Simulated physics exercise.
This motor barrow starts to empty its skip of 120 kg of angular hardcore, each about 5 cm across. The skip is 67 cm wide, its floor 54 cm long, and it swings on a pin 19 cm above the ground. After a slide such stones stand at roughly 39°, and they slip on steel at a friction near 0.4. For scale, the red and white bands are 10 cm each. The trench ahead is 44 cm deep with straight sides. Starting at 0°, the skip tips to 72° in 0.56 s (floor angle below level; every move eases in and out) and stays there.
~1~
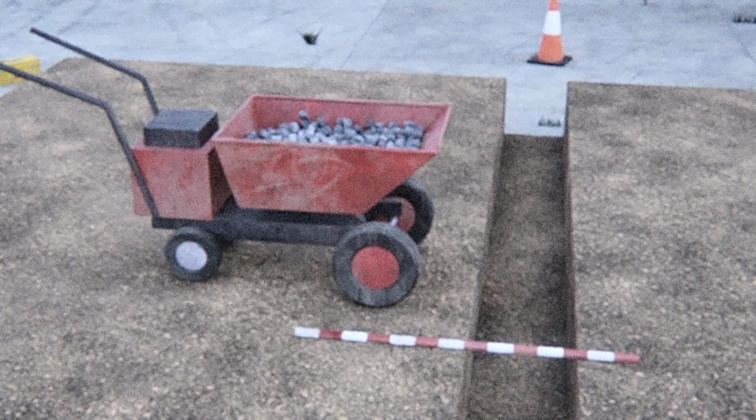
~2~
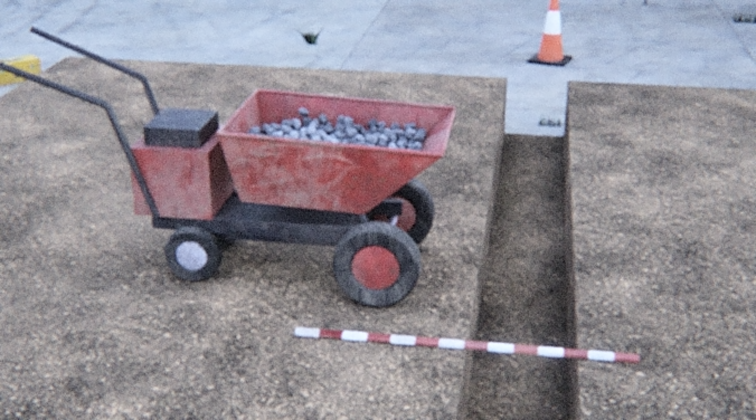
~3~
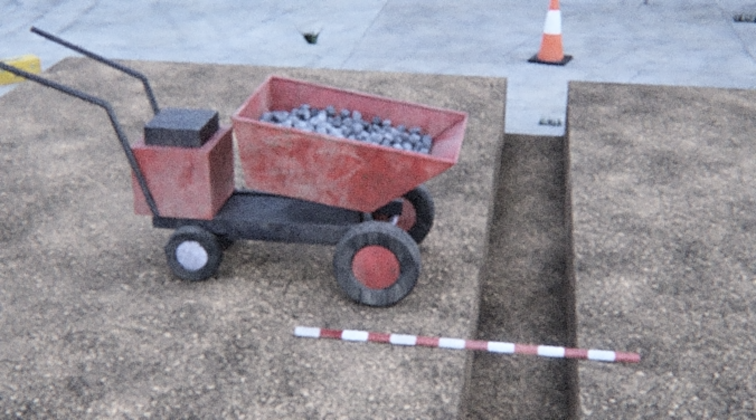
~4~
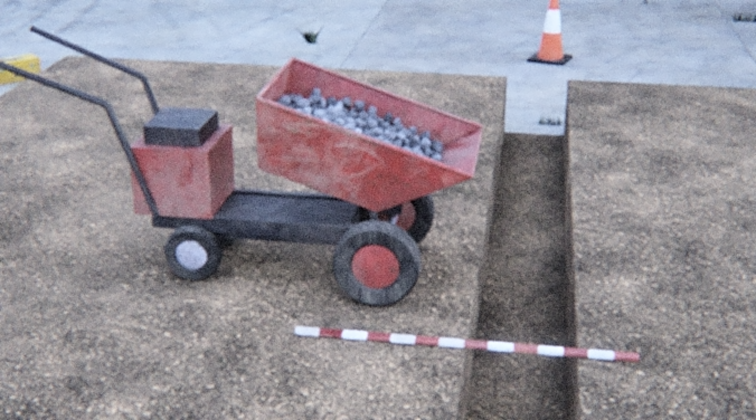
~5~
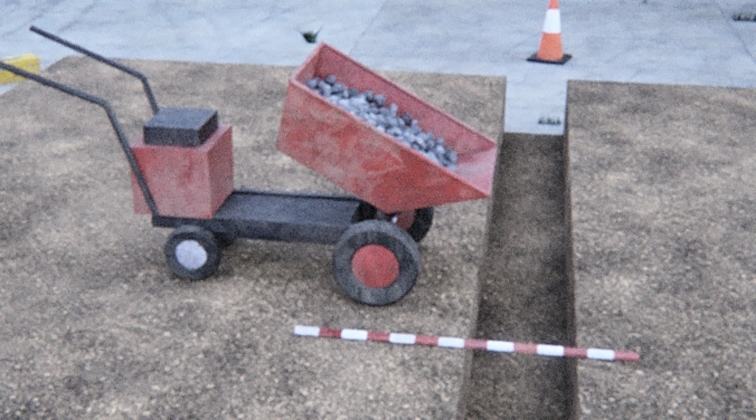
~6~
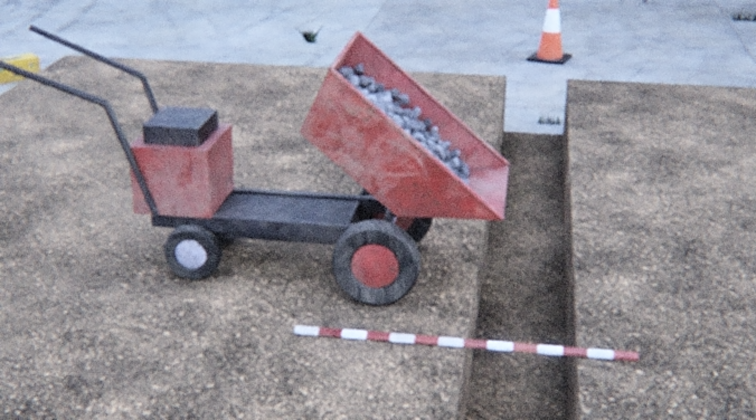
A red motor barrow loaded with grey stones stood still beside a narrow trench while its skip tilted forward toward the right, slowly at first, its back end rising steeply with the stones still inside.
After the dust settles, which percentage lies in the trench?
Roughly 66 per cent ends in the trench.
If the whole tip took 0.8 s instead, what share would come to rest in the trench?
It would be near 85 per cent.
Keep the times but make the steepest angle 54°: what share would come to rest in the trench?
In that case some 35 per cent.
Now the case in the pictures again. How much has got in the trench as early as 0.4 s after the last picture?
About 15 per cent by then.
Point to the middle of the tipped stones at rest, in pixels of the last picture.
Their middle is at about (555, 351).
Then, 0.1 s after the last picture the floor is at 61°, 100 % in the skip; the foremost stones are at (490, 237).
Then, 0.4 s after the last picture the floor is at 72°, 83 % in the skip, 16 % in the trench; the foremost stones are at (576, 285).
Then, 0.7 s after the last picture the floor is at 72°, 7 % in the skip, 58 % in the trench, 35 % past the trench; the foremost stones are past the picture's edge.
Then, 2.7 s after the last picture the floor is at 72°, 0 % in the skip, 66 % in the trench, 34 % past the trench; the foremost stones are past the picture's edge.
